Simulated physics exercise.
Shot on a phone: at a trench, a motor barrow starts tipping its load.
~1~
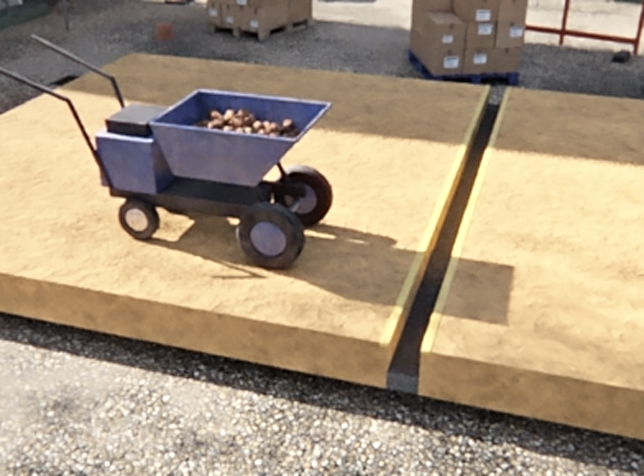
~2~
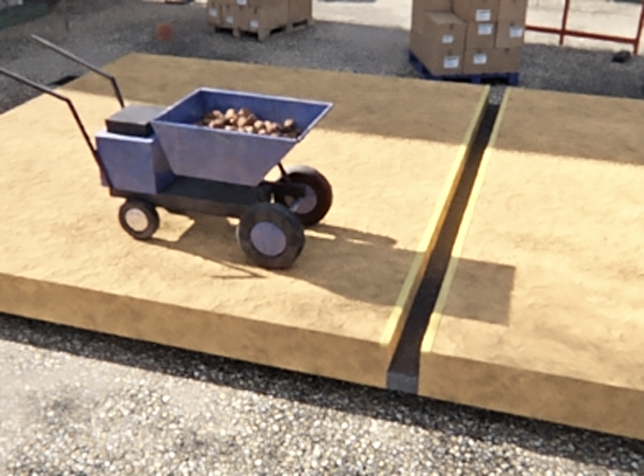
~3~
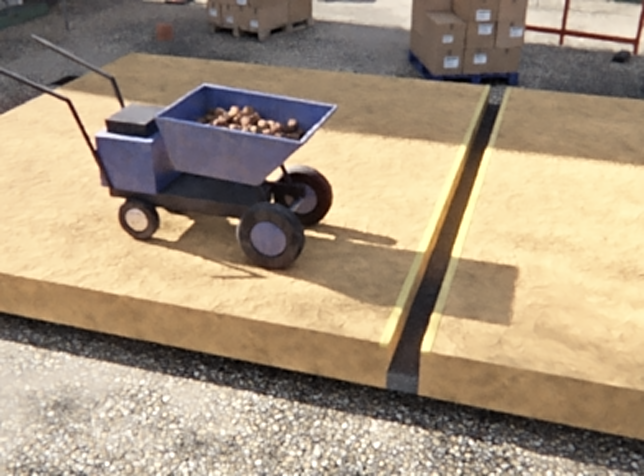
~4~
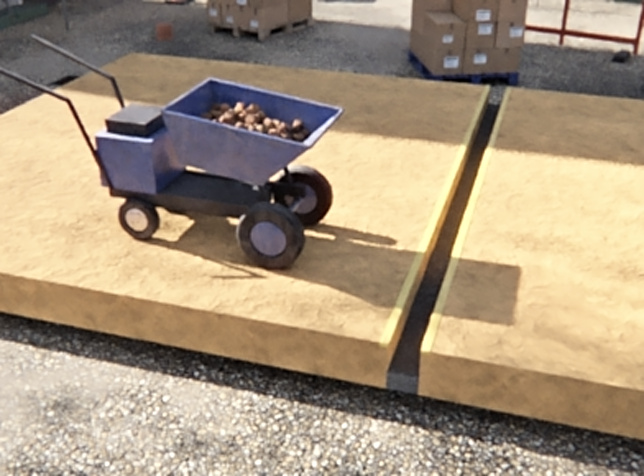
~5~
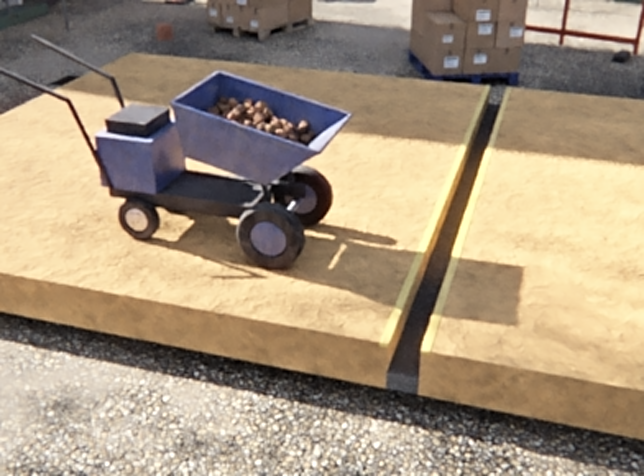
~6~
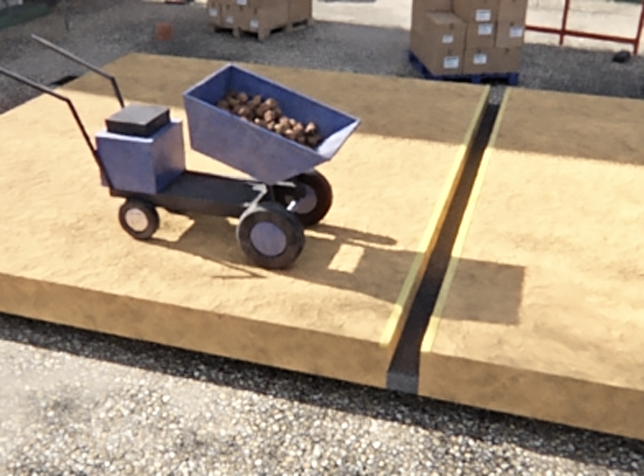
The clip shows a blue motor barrow loaded with brown clods standing on a sandy slab, left of a narrow dark trench. The barrow stays in place while its skip gradually tilts forward, its lip lowering toward the right.
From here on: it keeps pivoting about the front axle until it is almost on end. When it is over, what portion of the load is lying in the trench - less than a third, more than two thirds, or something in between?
Caught: One to two thirds.
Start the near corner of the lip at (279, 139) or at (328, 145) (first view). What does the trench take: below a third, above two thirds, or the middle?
First: One to two thirds. Second: The middle third.
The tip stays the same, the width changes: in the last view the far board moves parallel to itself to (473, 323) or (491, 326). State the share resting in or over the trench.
In order, some 80 and some 80 percent.
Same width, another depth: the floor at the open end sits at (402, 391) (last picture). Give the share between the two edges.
It comes out near 70 percent.
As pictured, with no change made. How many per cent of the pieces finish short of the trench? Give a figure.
My estimate is around 30 percent.
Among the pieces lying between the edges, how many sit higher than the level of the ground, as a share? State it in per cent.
I'd estimate around 20 %.
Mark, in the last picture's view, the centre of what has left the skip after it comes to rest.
Close to (430, 262).
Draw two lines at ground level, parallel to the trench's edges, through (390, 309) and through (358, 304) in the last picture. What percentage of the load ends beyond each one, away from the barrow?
Result, first then second: 80 %, 100 %.
Soon, skip tipped steeply; all in the skip.
A while on, skip tipped right over; most in the skip; a small part short of the trench; a small part in or heaped over the trench; a stray few beyond it; a stray few falling.
Towards the end, skip tipped right over; a small part in the skip; about a quarter short of the trench; about half in or heaped over the trench; a small part beyond it.
Finally, skip tipped right over; about a quarter short of the trench; about half in or heaped over the trench; a small part beyond it.
